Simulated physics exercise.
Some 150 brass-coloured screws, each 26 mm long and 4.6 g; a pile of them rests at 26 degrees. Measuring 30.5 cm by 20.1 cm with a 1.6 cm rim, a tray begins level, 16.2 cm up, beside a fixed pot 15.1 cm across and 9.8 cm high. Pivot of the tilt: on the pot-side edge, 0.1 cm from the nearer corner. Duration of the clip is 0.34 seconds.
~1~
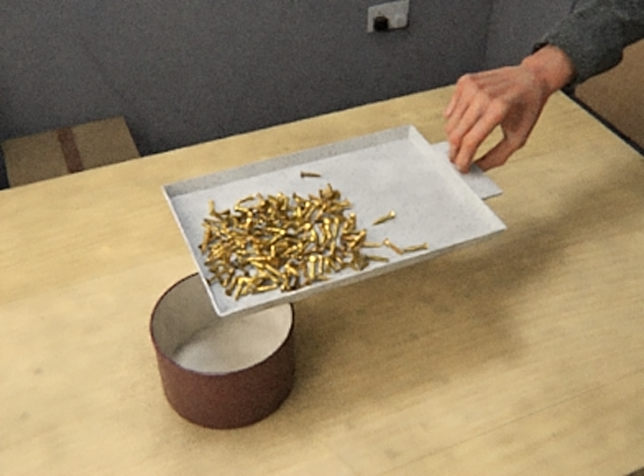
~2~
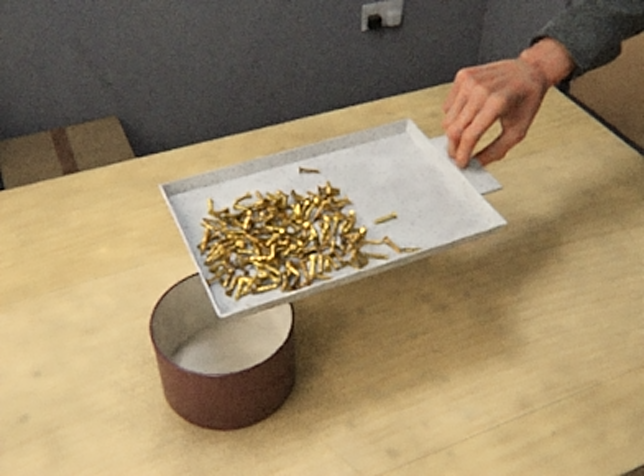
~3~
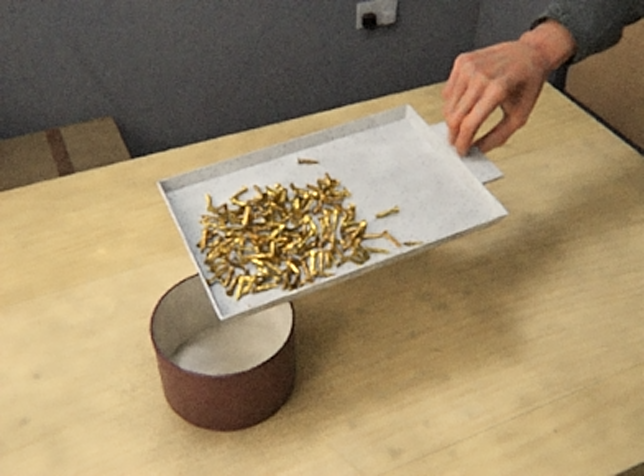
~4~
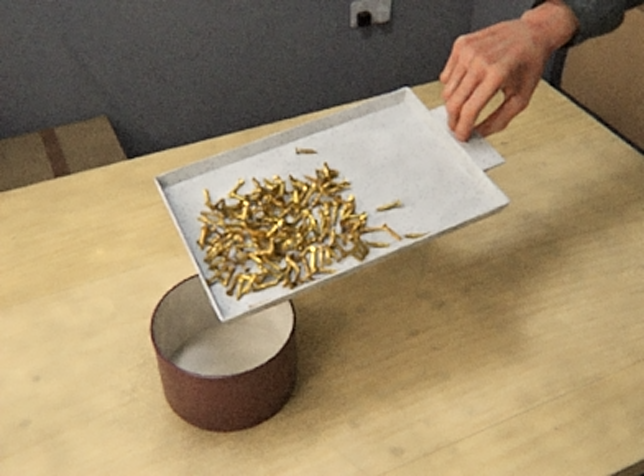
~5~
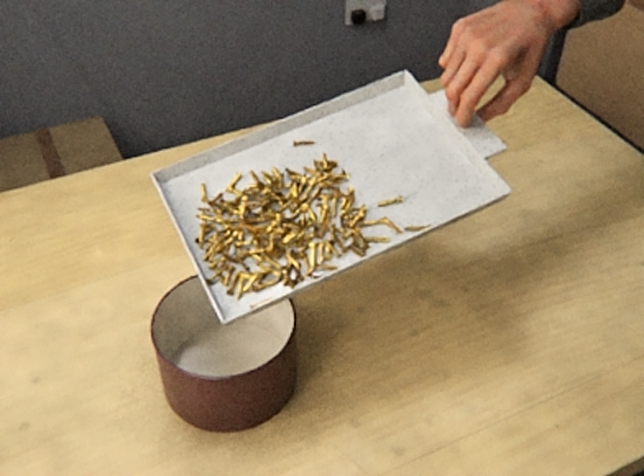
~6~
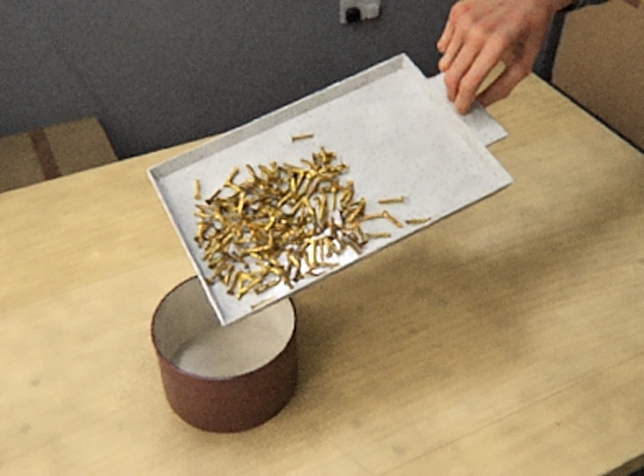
On a wooden table, a hand raising the right side of a white tray of brass-coloured screws above a dark red pot.
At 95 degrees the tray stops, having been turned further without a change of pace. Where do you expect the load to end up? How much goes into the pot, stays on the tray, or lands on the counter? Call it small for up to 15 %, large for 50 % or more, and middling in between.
Pot - small, tray - small, counter - large.
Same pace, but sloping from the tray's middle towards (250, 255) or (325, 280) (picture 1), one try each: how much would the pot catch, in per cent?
The share comes to about 35 in a hundred, then about 0 in a hundred.
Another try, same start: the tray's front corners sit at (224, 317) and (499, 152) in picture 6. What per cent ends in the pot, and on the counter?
Per cent by place - pot 50, counter 50.
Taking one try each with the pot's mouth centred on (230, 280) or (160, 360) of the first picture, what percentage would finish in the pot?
Spot one: Some 0 per cent; spot two: Some 65 per cent.
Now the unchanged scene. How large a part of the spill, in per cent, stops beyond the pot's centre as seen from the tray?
Roughly 100 percent of the spill.
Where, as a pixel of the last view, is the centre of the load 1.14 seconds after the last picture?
Load centre: About (209, 384) px.
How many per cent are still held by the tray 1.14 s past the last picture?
Of the load, some 35 percent.
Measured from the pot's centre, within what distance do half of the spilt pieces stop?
About 14 cm from the centre.
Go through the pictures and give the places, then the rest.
In the first frame, tray tilt 0 degrees, front corners at (223, 310) and (500, 225); middle of the pieces at (291, 240); pot at (222, 317).
In the second frame, tray tilt 1 degrees, front corners at (223, 311) and (500, 221); middle of the pieces at (290, 238).
In the third frame, tray tilt 4 degrees, front corners at (224, 313) and (502, 211), lowest corner left front; middle of the pieces at (290, 234).
In the fourth frame, tray tilt 8 degrees, front corners at (225, 315) and (503, 200), lowest corner left front; middle of the pieces at (290, 229).
In the fifth frame, tray tilt 12 degrees, front corners at (226, 316) and (505, 189), lowest corner left front; middle of the pieces at (289, 224).
In the sixth frame, tray tilt 15 degrees, front corners at (226, 318) and (506, 179), lowest corner left front; middle of the pieces at (288, 220); pot at (224, 320).
Then, 0.69 s after the last picture, tilt 53 degrees; the tray holds 100 %, the pot 0 %.
Then, 1.14 s after the last picture, tilt 77 degrees; the tray holds 35 %, the pot 5 %.
Then, 1.67 s after the last picture, tilt 95 degrees; the tray holds 0 %, the pot 5 %.
In the end, pot 5 %, tray 0 %, counter 95 %.
